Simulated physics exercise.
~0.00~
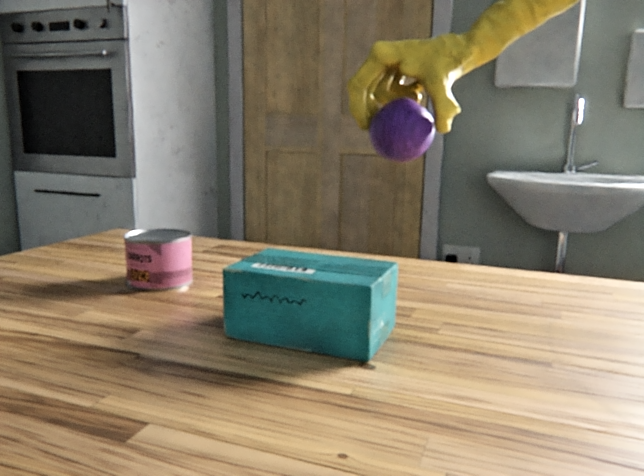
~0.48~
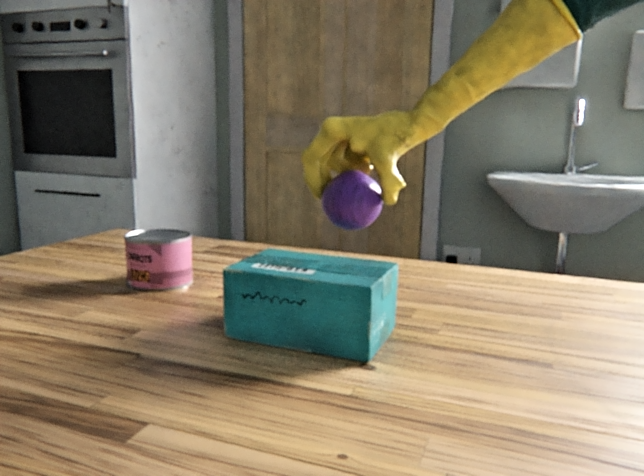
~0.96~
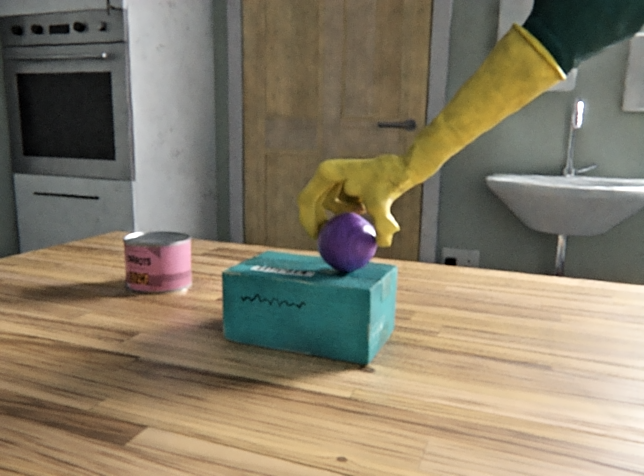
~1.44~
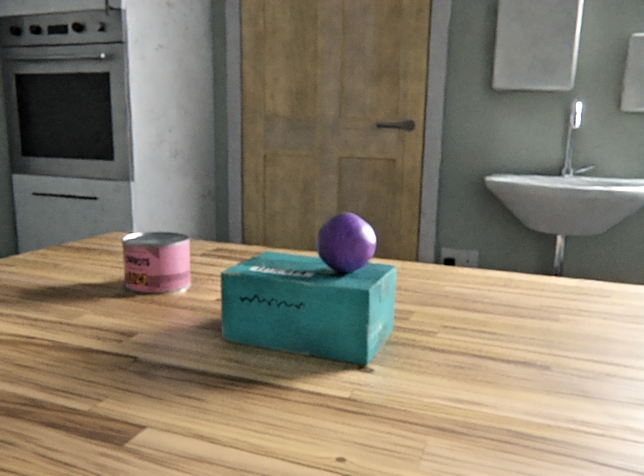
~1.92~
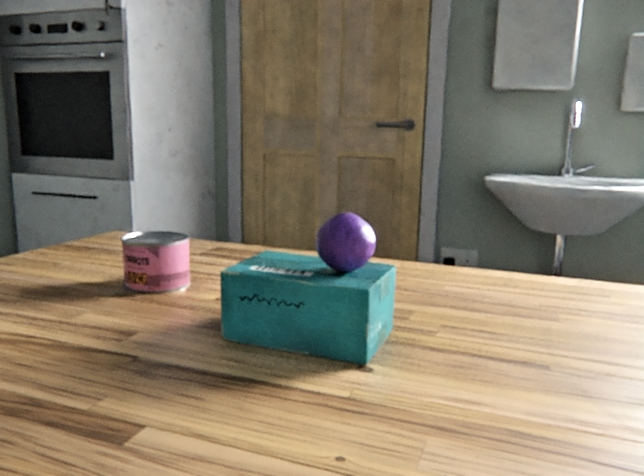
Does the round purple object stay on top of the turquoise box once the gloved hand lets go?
Yes, it stays resting on top of the box after the hand draws away, and the pile remains standing.
At the start, a hand in a long yellow glove holds a round purple object above a wooden counter, where a turquoise box sits with a pink container to its left. The hand moves left and down, bringing the purple object over the box. It then lowers it onto the top of the box, toward the right side. The gloved hand lets go and draws back out of view. The purple object stays where it was put, and the box and the pink container remain in place as the small pile holds.
